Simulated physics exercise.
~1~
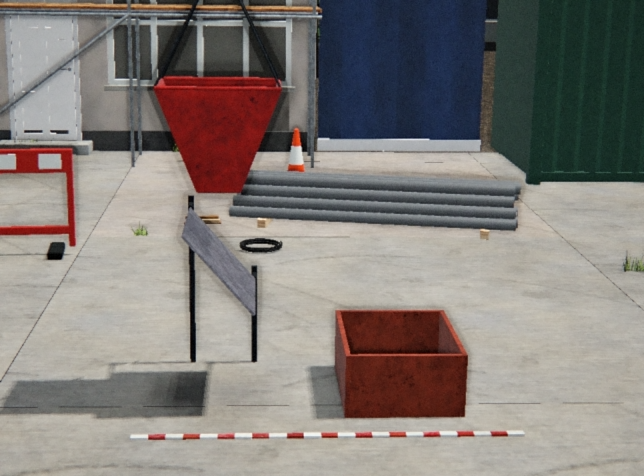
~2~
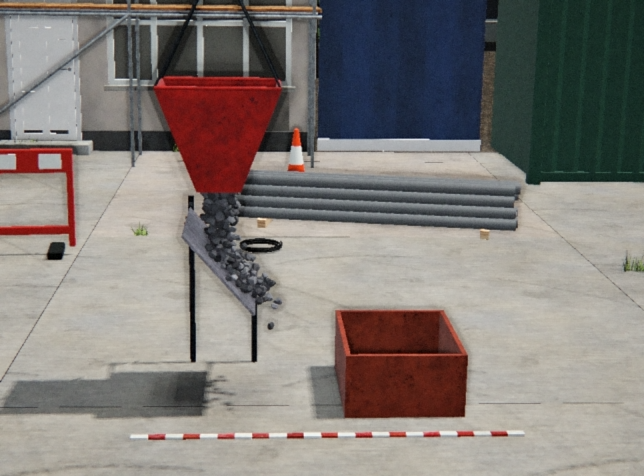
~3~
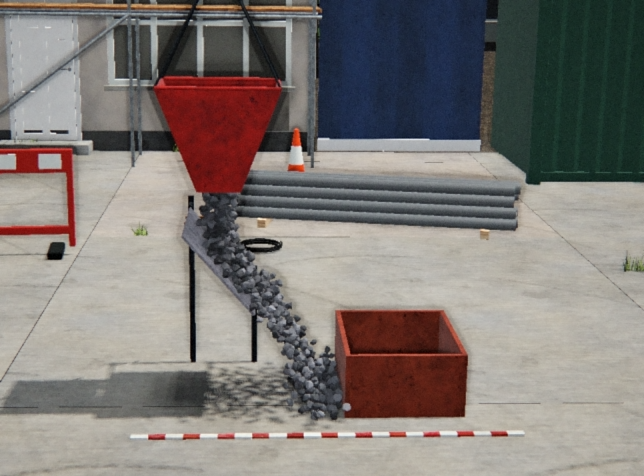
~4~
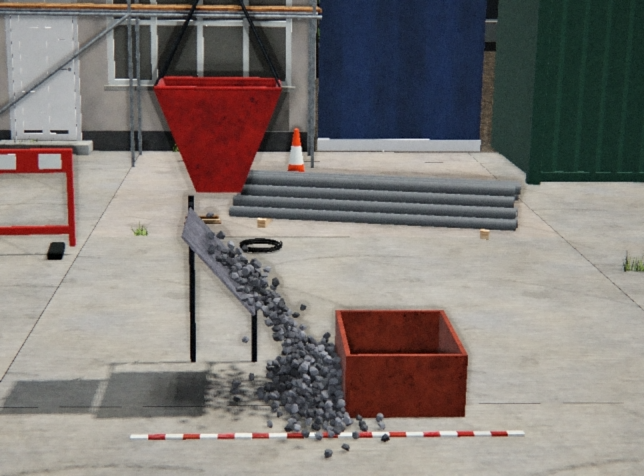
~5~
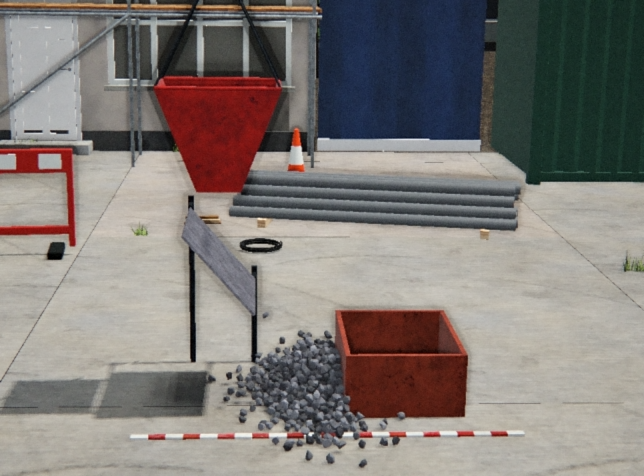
A red skip hangs from dark slings over a pale concrete yard, seen from slightly above, with a sloping steel plate on black posts beneath it and an open rust-red bin to the right. Grey pipes, a traffic cone and a blue container stand behind. Grey stones pour from the skip's bottom onto the plate and slide down to the right. They drop off its lower edge short of the bin and pile against its left side. The skip empties, the last stones leave the plate, and the heap spreads over the red and white strip, leaving the bin apparently empty.
